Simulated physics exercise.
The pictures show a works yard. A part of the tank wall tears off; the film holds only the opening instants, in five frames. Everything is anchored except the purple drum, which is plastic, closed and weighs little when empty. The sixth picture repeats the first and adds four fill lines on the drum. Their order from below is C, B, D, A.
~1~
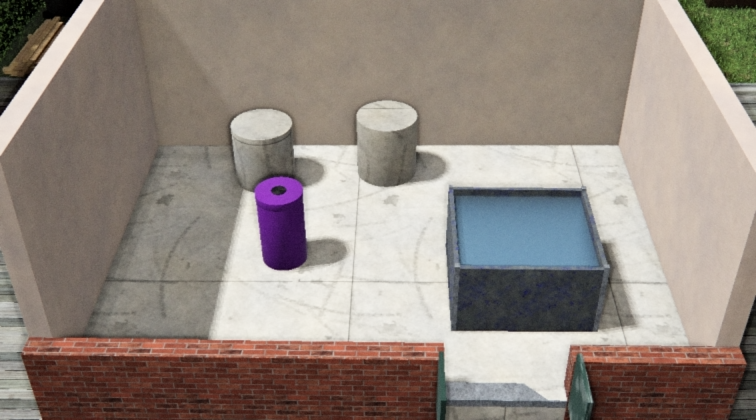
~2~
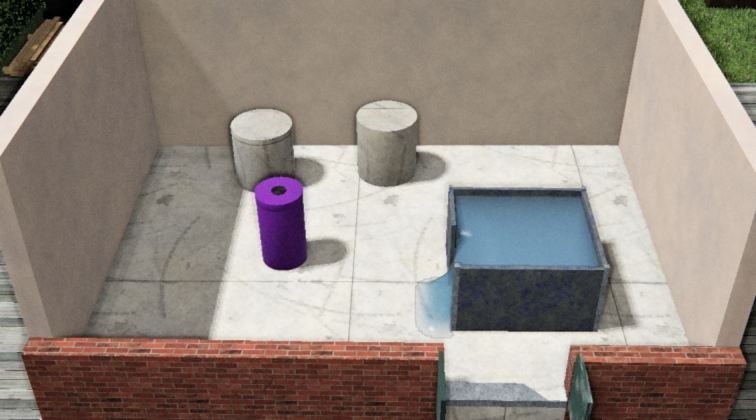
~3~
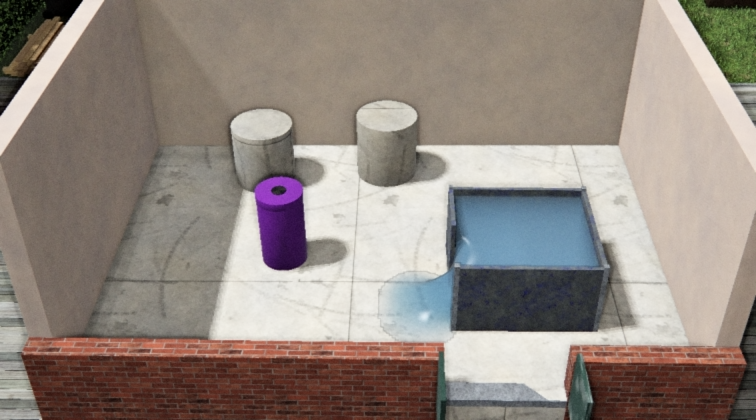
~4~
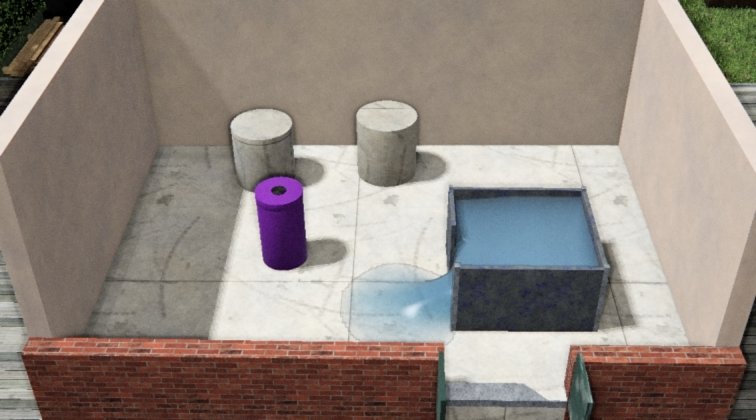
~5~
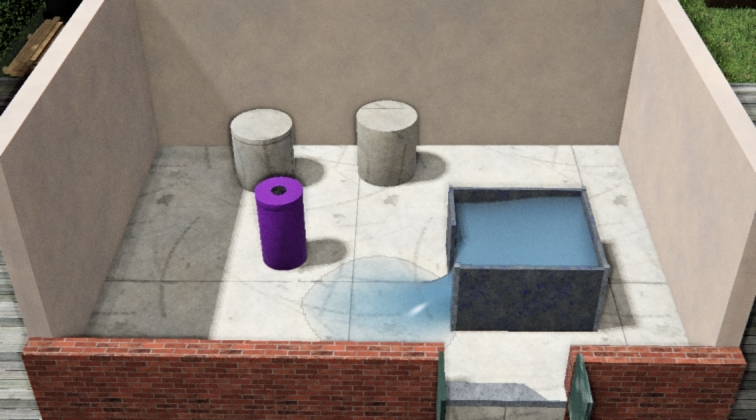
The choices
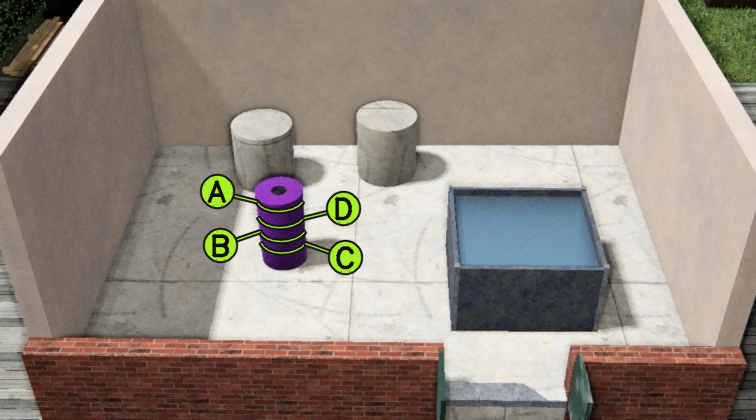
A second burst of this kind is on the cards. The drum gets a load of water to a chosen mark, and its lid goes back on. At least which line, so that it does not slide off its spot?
It is C.
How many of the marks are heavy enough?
All four.
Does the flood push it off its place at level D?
No, that is safe.
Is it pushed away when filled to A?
No, that is safe.
On the marked copy, A at (278, 211); B at (280, 241); C at (281, 253); D at (279, 227); from the bottom up C, B, D, A.
With A, it does not move.
With B, it does not move.
With C, it does not move.
With D, it does not move.
